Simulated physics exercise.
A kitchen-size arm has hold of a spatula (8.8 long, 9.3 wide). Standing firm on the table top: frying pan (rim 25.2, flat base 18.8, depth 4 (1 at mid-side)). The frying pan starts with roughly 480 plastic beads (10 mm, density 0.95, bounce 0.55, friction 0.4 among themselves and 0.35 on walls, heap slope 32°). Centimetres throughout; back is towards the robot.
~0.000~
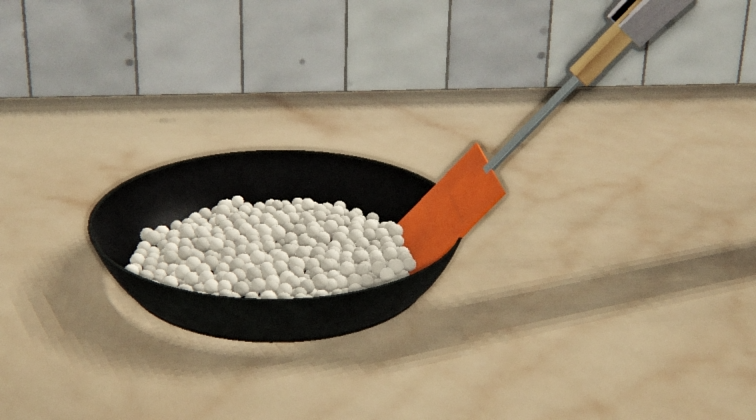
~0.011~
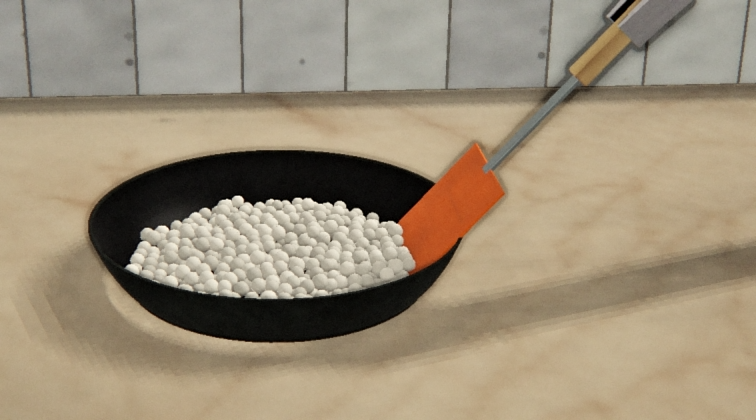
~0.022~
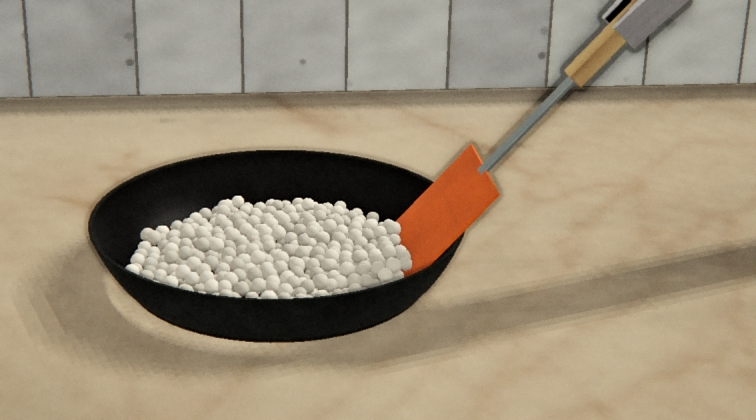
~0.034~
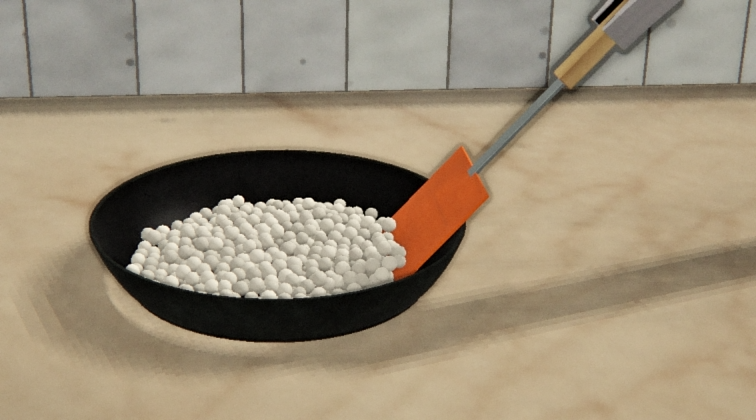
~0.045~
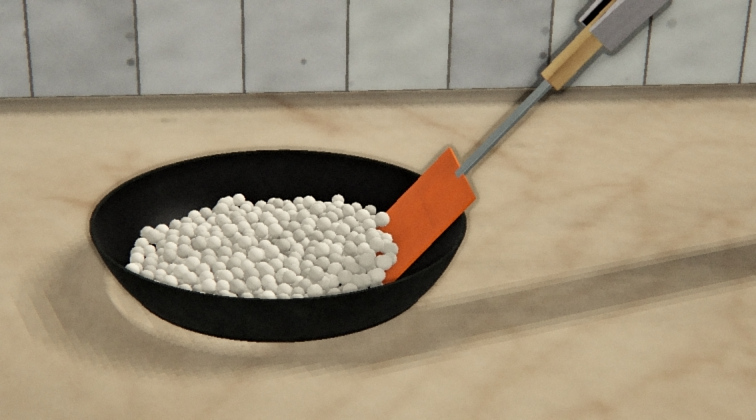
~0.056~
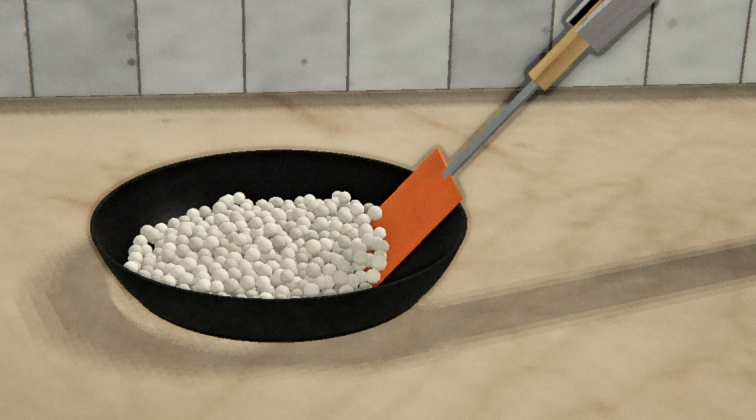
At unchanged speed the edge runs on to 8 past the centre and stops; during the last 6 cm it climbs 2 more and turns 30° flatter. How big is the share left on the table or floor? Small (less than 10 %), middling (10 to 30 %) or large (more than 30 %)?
On the table or floor the share is small, less than 10 %.
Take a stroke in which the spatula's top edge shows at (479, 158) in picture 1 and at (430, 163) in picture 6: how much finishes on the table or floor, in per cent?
Some 10 per cent.
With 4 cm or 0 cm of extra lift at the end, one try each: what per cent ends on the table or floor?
About 10 and 5 per cent.
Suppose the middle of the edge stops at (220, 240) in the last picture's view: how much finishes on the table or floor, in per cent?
Some 0 per cent.
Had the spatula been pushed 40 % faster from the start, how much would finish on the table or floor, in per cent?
It would be near 10 per cent.
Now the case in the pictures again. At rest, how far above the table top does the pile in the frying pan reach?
Roughly 5.0 cm.
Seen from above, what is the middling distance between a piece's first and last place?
About 4 cm.
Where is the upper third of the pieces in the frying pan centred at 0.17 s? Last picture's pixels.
Around (209, 236).
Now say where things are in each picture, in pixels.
In the first picture, the spatula top edge at (491, 167), sloping 48°; upper third of the load around (287, 251), from x 130 to 410, top at y 200; 485 in the frying pan.
In the second picture, the spatula top edge at (490, 167), sloping 48°; upper third of the load around (287, 251), from x 130 to 410, top at y 200.
In the third picture, the spatula top edge at (485, 168), sloping 48°; upper third of the load around (291, 250), from x 130 to 405, top at y 200.
In the fourth picture, the spatula top edge at (475, 170), sloping 48°; upper third of the load around (298, 249), from x 130 to 400, top at y 200.
In the fifth picture, the spatula top edge at (462, 171), sloping 48°; upper third of the load around (297, 246), from x 130 to 400, top at y 200.
In the sixth picture, the spatula top edge at (450, 172), sloping 48°; upper third of the load around (297, 245), from x 130 to 400, top at y 195; 485 in the frying pan.
After 0.11 s, sloping 48°, highest piece 6 above the table; 485 in the frying pan.
After 0.17 s, sloping 39°, highest piece 5 above the table; 485 in the frying pan.
After 0.40 s, sloping 18°, highest piece 5 above the table; 471 in the frying pan, 14 on the table or floor.
After 1.45 s, sloping 18°, highest piece 5 above the table; 471 in the frying pan, 14 on the table or floor.
In the end, 471 in the frying pan, 14 on the table or floor. That is 3 % on the table or floor.
